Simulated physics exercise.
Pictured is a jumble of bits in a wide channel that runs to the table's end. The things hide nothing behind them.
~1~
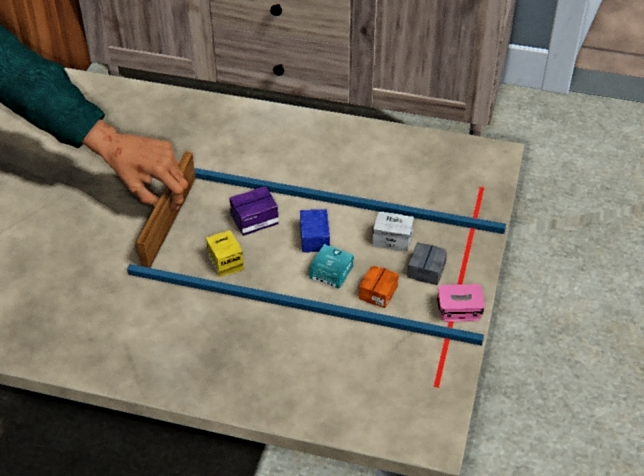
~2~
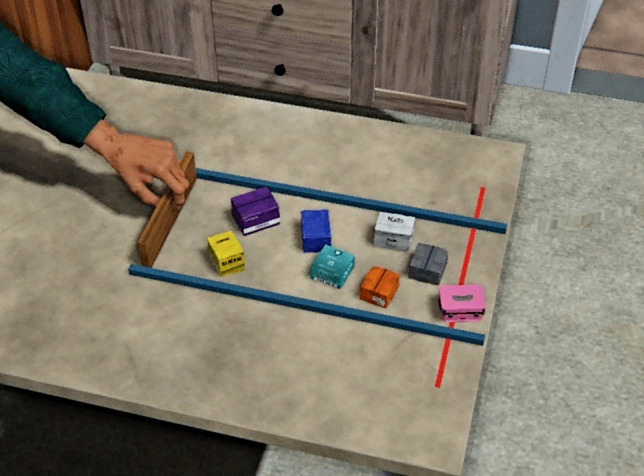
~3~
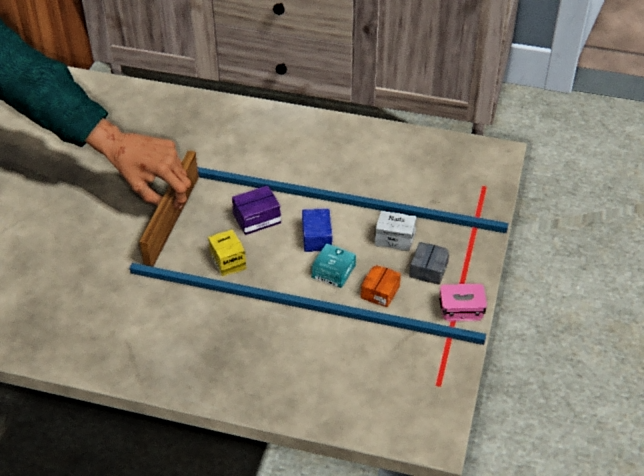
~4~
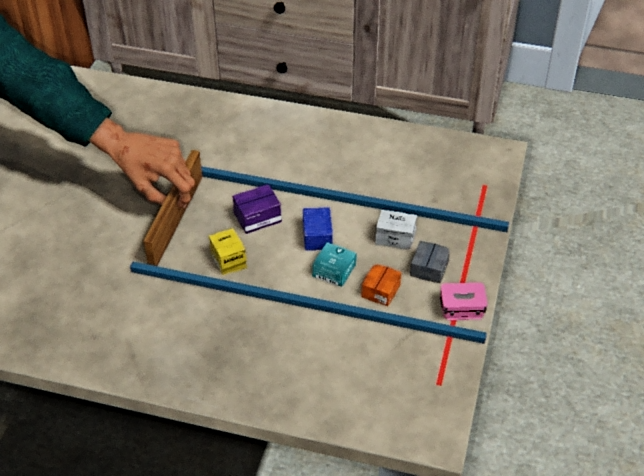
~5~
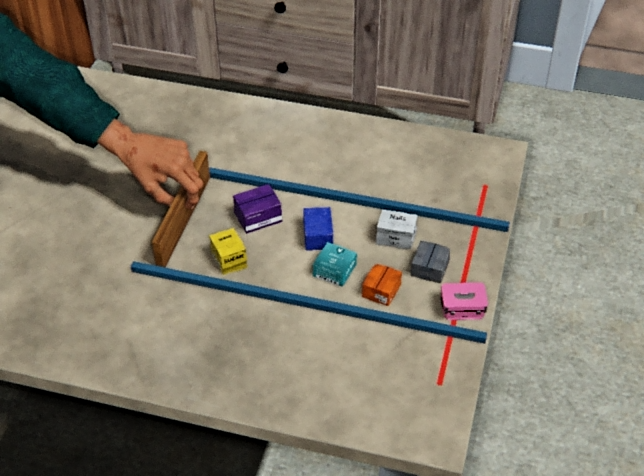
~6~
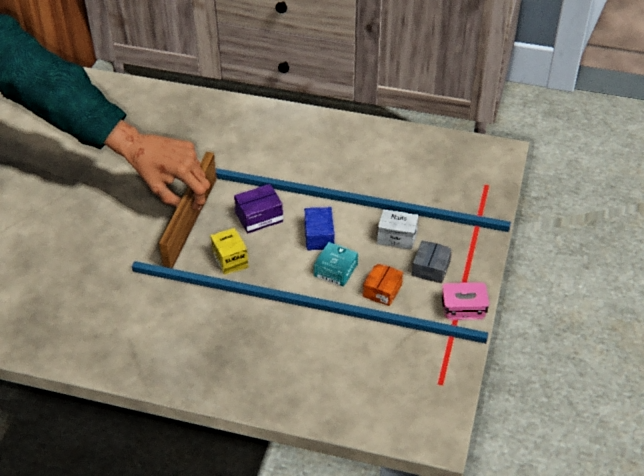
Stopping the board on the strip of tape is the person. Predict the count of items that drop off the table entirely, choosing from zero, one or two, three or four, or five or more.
Count them up and five or more have fallen.
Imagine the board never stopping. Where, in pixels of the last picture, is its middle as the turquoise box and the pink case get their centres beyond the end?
Roughly at (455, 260) and roughly at (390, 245).
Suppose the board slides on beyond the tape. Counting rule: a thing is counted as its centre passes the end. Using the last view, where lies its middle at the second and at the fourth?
Pixels, in order: Around (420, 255), around (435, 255).
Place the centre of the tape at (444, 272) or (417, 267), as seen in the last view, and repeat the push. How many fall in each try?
In order, 4 and 1.
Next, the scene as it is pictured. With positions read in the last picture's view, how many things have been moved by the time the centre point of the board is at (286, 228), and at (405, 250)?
That gives 3 for the first and 8 for the second.
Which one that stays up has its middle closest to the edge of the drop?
Foremost: The blue block.
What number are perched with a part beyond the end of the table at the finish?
The number would be 2.
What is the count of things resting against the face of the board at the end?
It ends up touching 2.
Soon after, none off yet; pink case at rest near (465, 302); grey box at rest near (432, 262); orange box at rest near (383, 284).
After that, none off yet; pink case at rest near (465, 302); grey box at rest near (432, 262); orange box displaced about its own width near (415, 291).
And then, one off so far; pink case on its way down near (522, 407); grey box displaced well along near (499, 280); orange box displaced well along near (492, 308).
In the end, the number that fall off is five or more; gone, turquoise box, white box, orange box, grey box and pink case.
